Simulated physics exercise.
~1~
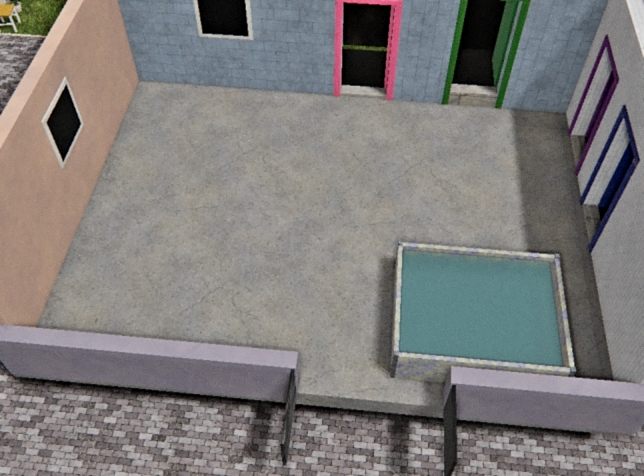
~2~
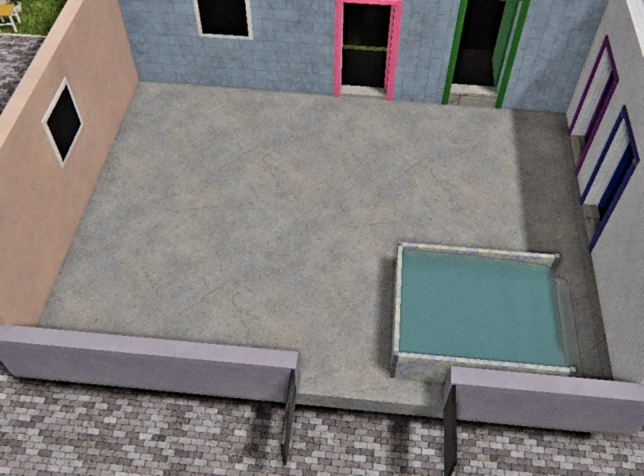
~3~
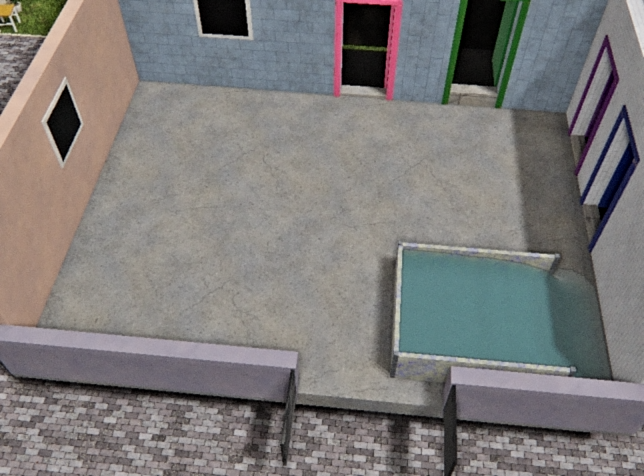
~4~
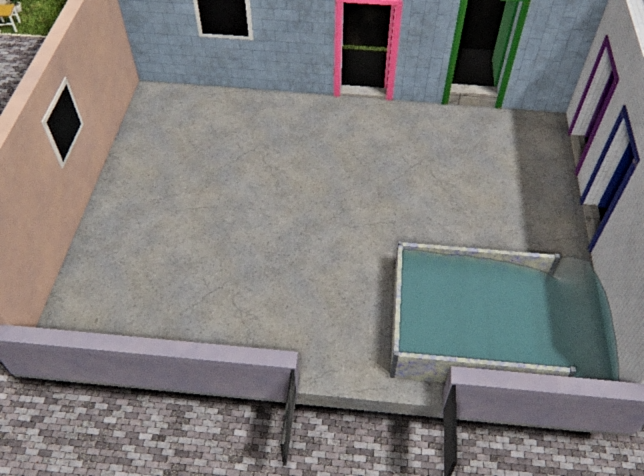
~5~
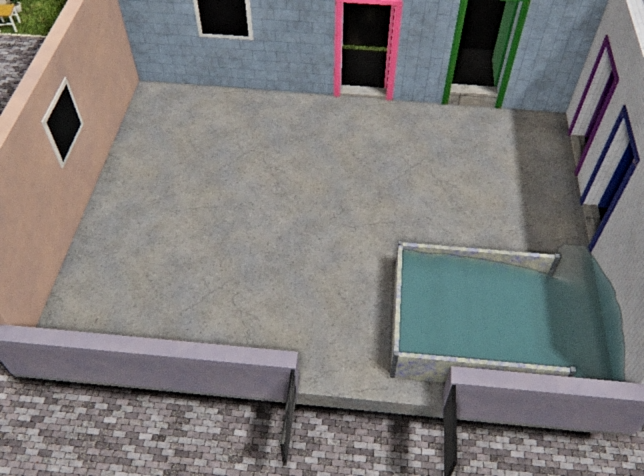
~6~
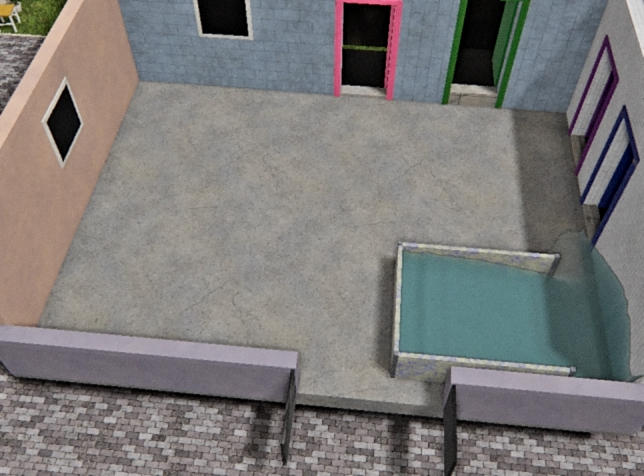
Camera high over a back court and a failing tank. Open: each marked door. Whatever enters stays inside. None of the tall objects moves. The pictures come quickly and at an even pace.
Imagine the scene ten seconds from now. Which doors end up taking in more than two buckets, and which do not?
As I see it, I expect the pink door to stay within two buckets. I expect the green door to stay within two buckets. I expect the purple door to go over the limit. I expect the blue door to go over the limit.
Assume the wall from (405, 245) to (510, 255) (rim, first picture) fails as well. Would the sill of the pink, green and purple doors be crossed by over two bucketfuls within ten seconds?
Pink: Exceeds the limit; green: Falls short; purple: Exceeds the limit.
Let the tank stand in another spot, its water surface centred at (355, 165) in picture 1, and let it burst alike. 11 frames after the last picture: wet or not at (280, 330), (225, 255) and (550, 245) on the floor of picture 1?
Points in order: Not reached; not reached; inundated.
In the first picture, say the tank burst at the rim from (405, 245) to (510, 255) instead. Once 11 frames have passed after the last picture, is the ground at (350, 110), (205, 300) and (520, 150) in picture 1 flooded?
Point by point: Swamped, untouched and swamped.
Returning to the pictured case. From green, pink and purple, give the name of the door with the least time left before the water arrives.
It is the door marked purple.
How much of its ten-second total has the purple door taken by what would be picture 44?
Near 30 %, I'd say.
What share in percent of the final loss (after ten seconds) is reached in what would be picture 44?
My figure: 65 percent.
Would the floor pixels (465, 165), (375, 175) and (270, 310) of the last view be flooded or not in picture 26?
First swamped, then spared, then spared.
A moment on, water covers 10 % of the floor; the pink door not reached, the green door not reached, the purple door not reached, the blue door wet at the sill, nothing in.
Next, water covers 20 % of the floor; the pink door not reached, the green door not reached, the purple door wet at the sill, nothing in, the blue door under two buckets in.
Then, water covers 30 % of the floor; the pink door wet at the sill, nothing in, the green door wet at the sill, nothing in, the purple door wet at the sill, nothing in, the blue door over two buckets in.
Later, water covers 45 % of the floor; the pink door wet at the sill, nothing in, the green door wet at the sill, nothing in, the purple door under two buckets in, the blue door over two buckets in.
In the end, water covers 80 % of the floor; the pink door wet at the sill, nothing in, the green door wet at the sill, nothing in, the purple door over two buckets in, the blue door over two buckets in.
